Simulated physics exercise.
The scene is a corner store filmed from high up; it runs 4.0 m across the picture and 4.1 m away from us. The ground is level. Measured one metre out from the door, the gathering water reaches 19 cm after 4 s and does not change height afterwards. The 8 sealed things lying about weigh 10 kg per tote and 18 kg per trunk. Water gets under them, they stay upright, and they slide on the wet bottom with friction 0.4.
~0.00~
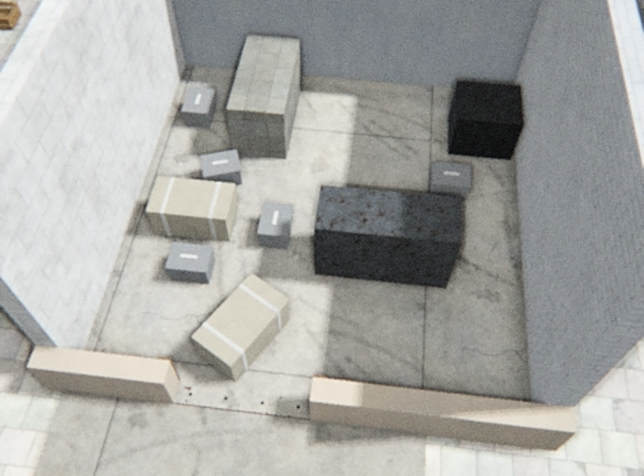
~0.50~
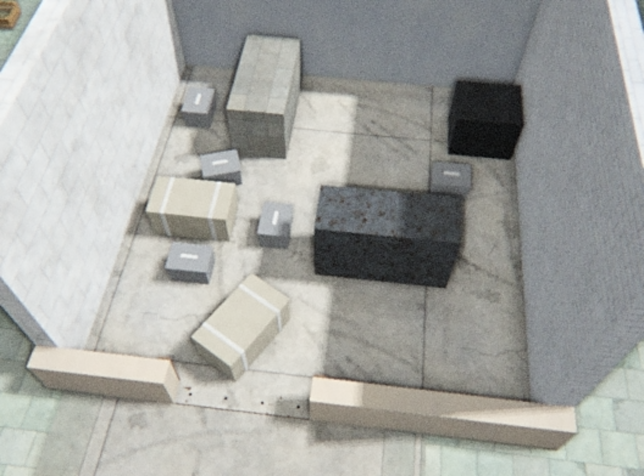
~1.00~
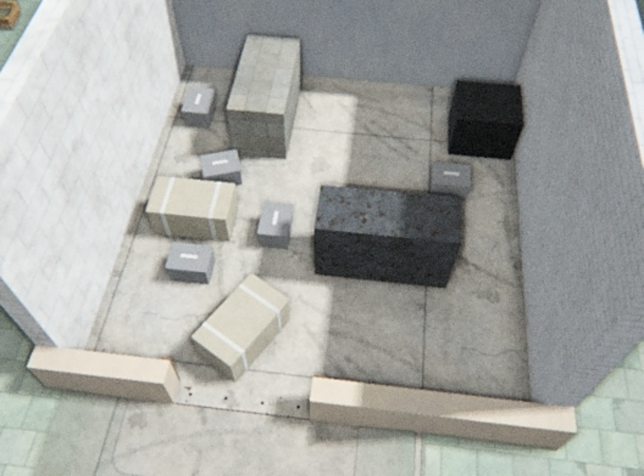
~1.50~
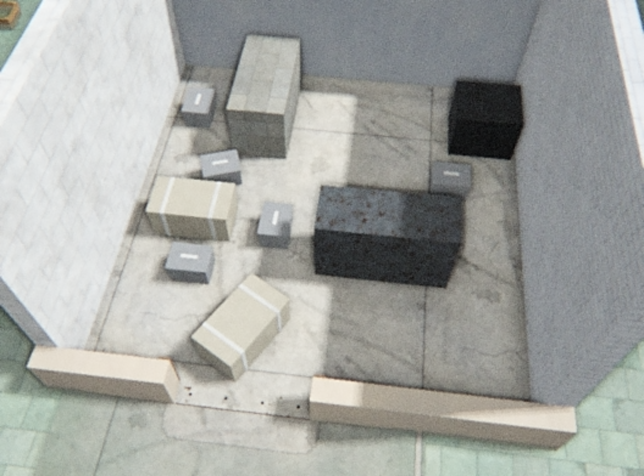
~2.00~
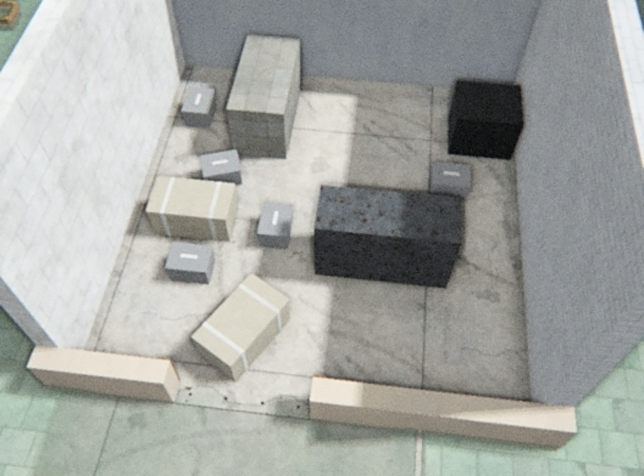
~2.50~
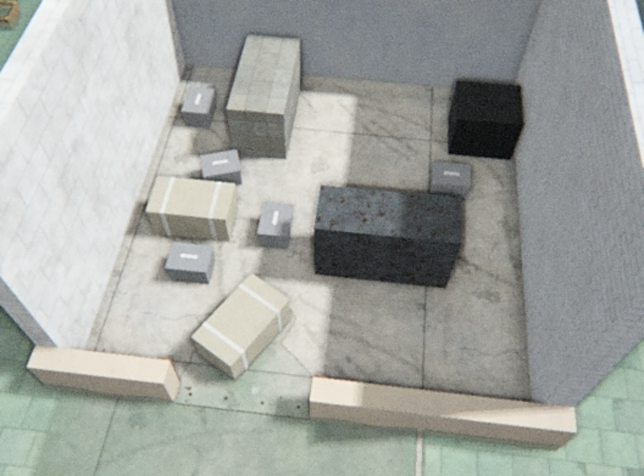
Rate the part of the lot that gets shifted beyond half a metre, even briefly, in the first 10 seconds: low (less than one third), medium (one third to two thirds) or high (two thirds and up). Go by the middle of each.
High.
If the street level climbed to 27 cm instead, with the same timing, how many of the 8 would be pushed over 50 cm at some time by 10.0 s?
Count: 6.
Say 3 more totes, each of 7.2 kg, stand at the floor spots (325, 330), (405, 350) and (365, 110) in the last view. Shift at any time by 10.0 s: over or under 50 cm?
In the same order as the question: Farther, not as far, not as far.
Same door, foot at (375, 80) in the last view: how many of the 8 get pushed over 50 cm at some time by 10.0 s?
Result: 3 of them.
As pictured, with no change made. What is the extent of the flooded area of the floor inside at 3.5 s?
Some 2.0 m2 of it.
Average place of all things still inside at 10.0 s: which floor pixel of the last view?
Near (275, 144).
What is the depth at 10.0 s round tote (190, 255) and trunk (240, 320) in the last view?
I'd put it at 12 cm and 12 cm respectively.
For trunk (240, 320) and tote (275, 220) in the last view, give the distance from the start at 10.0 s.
Shifts: 200 cm / 200 cm.
After 3.5 s 0 of 8 are over 50 cm from their spots; 0 afloat.
After 4.5 s 1 of 8 are over 50 cm from their spots; 0 afloat.
After 7.0 s 4 of 8 are over 50 cm from their spots; 2 afloat.
After 10.0 s 6 of 8 are over 50 cm from their spots, and 6 have been at some point; 5 afloat.
